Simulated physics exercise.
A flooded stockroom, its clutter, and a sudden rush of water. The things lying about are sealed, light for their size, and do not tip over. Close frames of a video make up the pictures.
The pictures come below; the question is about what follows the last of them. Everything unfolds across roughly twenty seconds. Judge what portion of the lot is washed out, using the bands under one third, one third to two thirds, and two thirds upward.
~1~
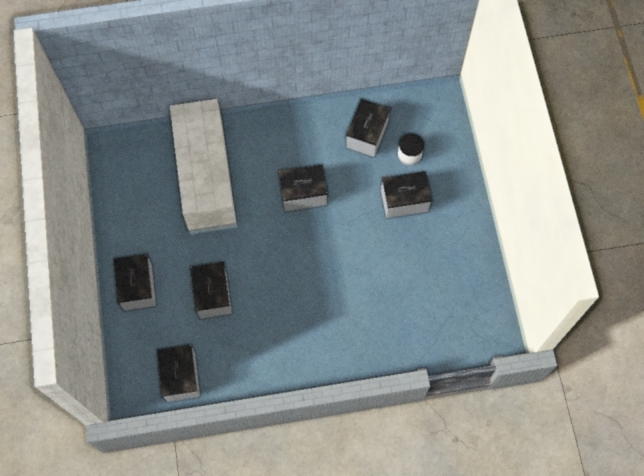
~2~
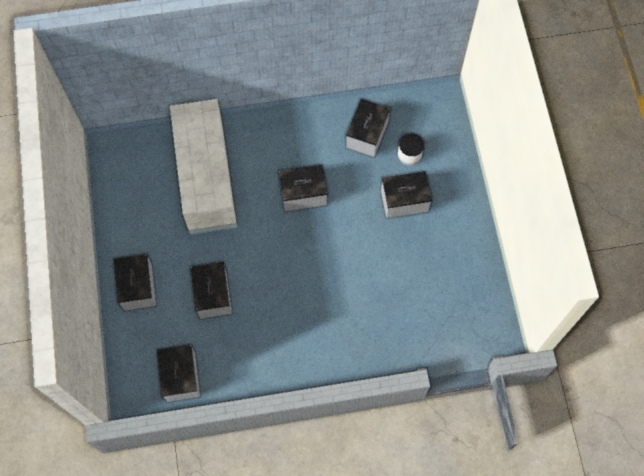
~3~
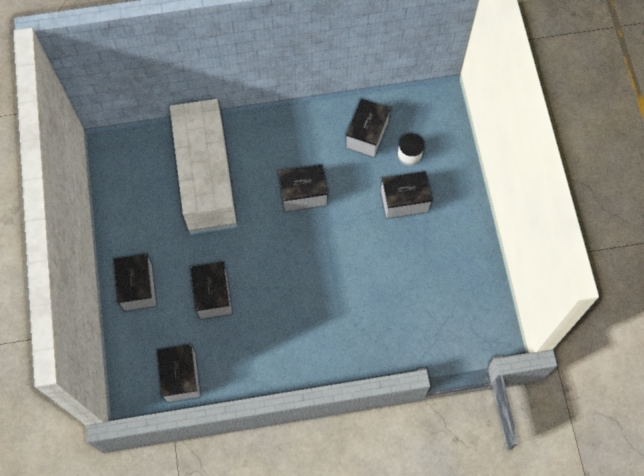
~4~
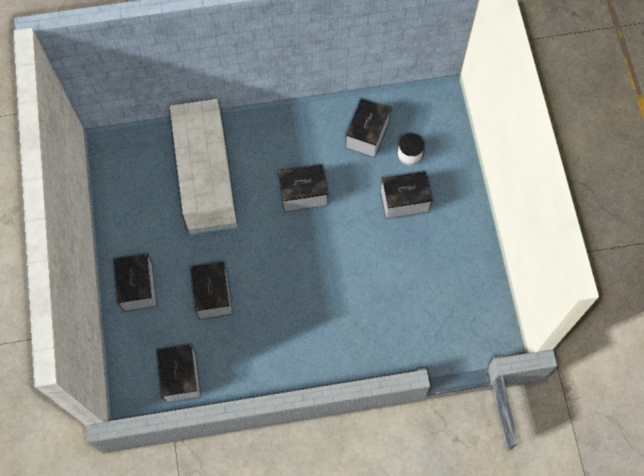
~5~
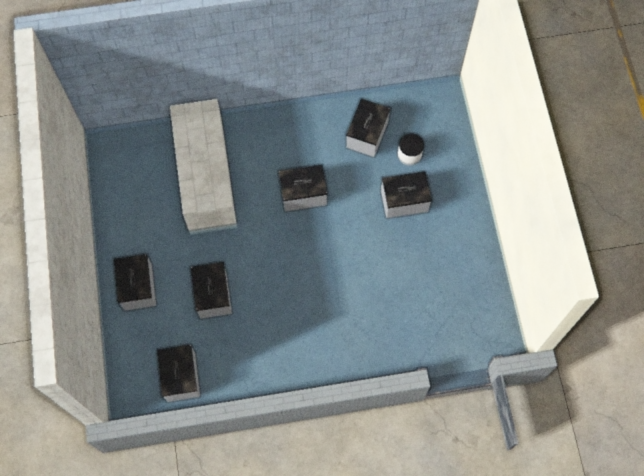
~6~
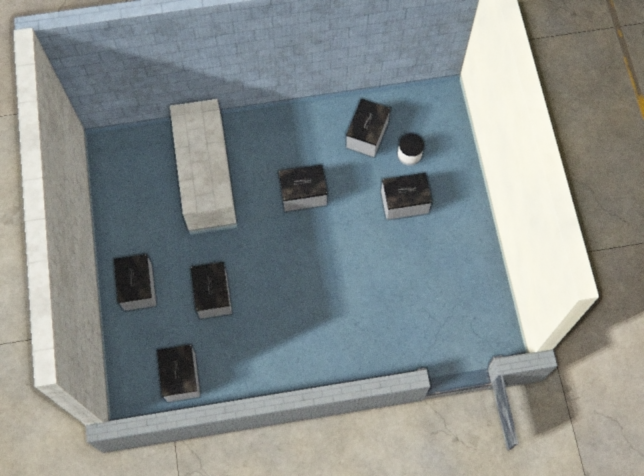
Portion: Under one third.
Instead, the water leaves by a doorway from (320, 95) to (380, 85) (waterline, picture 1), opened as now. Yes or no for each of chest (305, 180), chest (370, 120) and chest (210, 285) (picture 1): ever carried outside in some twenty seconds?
Note - 1: Escaped; 2: Escaped; 3: Retained.
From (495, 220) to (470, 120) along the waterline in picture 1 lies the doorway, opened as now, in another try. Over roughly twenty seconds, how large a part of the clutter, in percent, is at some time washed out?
My figure is 60 in a hundred.
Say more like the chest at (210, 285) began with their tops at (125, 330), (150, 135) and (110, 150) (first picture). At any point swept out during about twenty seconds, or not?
First doesn't escape, second doesn't escape, third doesn't escape.
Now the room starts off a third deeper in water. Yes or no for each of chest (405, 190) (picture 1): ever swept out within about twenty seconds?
I'd bet it leaves the room.
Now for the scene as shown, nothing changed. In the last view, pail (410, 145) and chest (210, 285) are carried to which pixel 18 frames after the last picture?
(430, 169) and (260, 289), give or take.
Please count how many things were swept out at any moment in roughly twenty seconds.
Counting them up gives 1.
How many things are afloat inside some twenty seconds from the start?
In total, 6.
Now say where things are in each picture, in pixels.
In the first frame, a chest at (407, 189), afloat; a chest at (210, 286) floats; 0 of 7 have shifted.
In the second frame, a chest at (407, 189) floats; a chest at (210, 286), afloat; 0 of 7 have shifted.
In the third frame, a chest at (407, 189), afloat; a chest at (210, 286) floats; 0 of 7 have shifted.
In the fourth frame, a chest at (407, 189) floats; a chest at (210, 286) floats; 0 of 7 have shifted.
In the fifth frame, a chest at (407, 189) floats; a chest at (210, 286) floats; 0 of 7 have shifted.
In the sixth frame, a chest at (407, 190) floats; a chest at (210, 286), afloat; 0 of 7 have shifted.
A moment on, 0 of 7 are out; 7 afloat.
Next, 0 of 7 are out; 7 afloat.
Later, 0 of 7 are out; 7 afloat.
In the end, 1 of 7 are out; 6 afloat.
